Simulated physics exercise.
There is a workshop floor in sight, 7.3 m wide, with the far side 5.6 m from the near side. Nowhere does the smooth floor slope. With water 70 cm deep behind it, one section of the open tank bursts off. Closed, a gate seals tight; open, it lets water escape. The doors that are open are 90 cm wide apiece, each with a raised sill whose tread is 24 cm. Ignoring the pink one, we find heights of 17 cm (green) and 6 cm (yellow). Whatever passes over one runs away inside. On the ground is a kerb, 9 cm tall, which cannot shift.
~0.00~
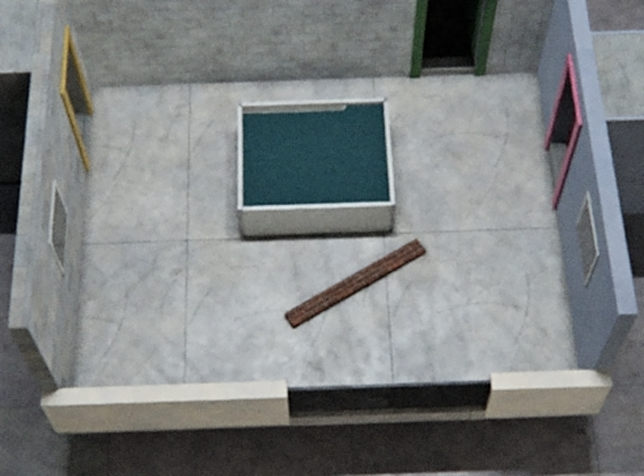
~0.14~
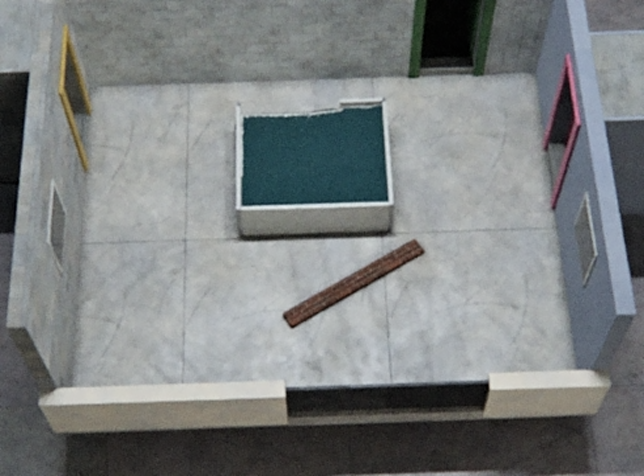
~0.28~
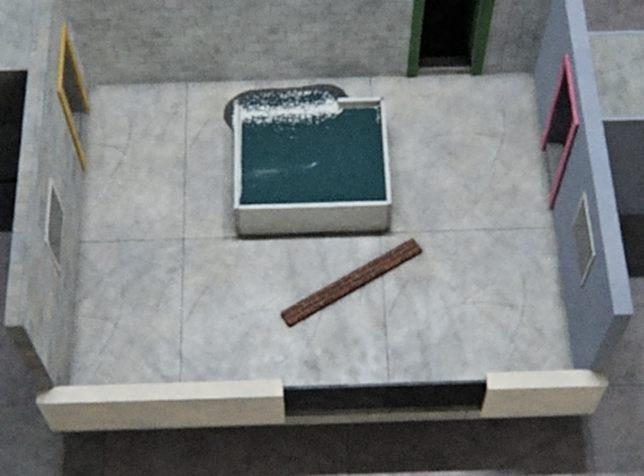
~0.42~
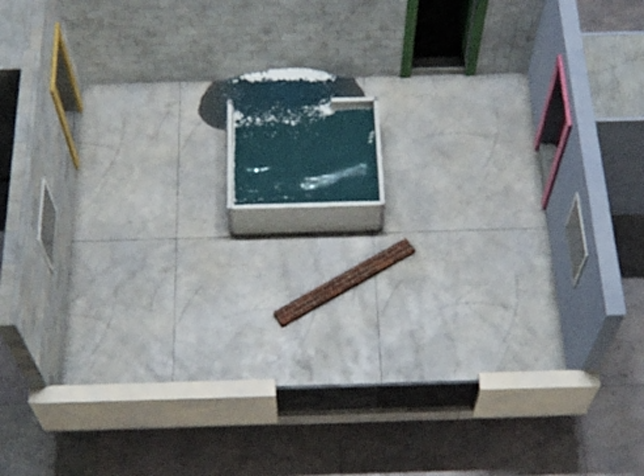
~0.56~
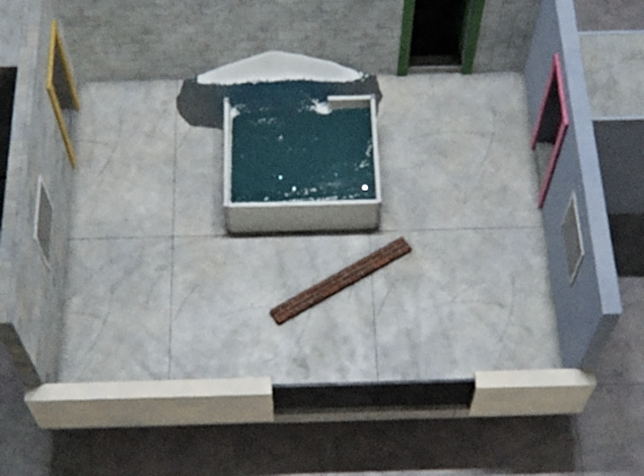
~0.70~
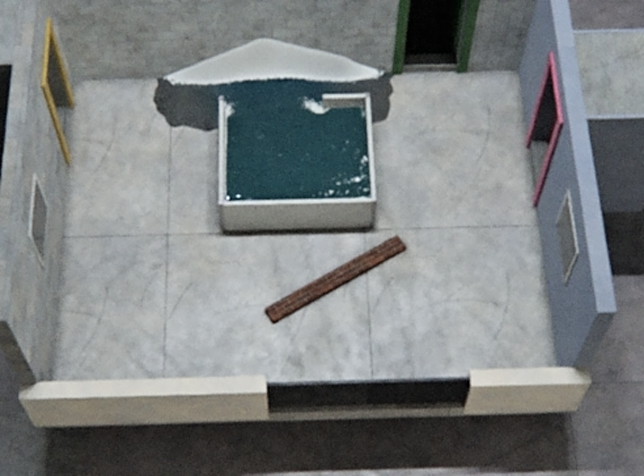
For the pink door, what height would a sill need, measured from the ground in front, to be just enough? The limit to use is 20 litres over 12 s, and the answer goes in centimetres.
Around 11 cm above the ground in front.
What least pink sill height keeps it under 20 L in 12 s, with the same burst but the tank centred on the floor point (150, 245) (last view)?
12.0 cm, give or take.
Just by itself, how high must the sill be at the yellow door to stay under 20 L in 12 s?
Roughly 27 cm at the yellow door.
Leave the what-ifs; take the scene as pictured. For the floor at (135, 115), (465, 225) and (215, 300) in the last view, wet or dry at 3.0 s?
So, in order, I'd say got wet, then got wet, then stayed dry.
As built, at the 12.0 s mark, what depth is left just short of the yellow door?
It works out to about 6.0 centimetres deep.
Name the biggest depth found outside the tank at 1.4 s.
Around 54 centimetres.
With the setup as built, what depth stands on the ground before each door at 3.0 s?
Before green it's 7 cm, before pink 17 cm, before yellow 24 cm.
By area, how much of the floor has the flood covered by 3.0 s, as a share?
Some 40 per cent is wet.
After 1.4 s water covers 20 % of the floor, deepest (54 cm) near (262, 85); it has not reached the pink door.
After 3.0 s water covers 40 % of the floor, deepest (31 cm) near (85, 80); 17 cm at the pink door, 0 litres in over its 26 cm sill.
After 12.0 s water covers 95 % of the floor, deepest (10 cm) near (276, 231); 4 cm at the pink door, 0 litres in over its 26 cm sill.
At the pink door as built, the water arrived by 2.2 s and peaked near 19 cm at 2.6 s.
With a sill of 9 cm, 33 litres would have come in within the 12 s; with 12 cm, 15 litres. So under 20 litres takes about 11 cm.
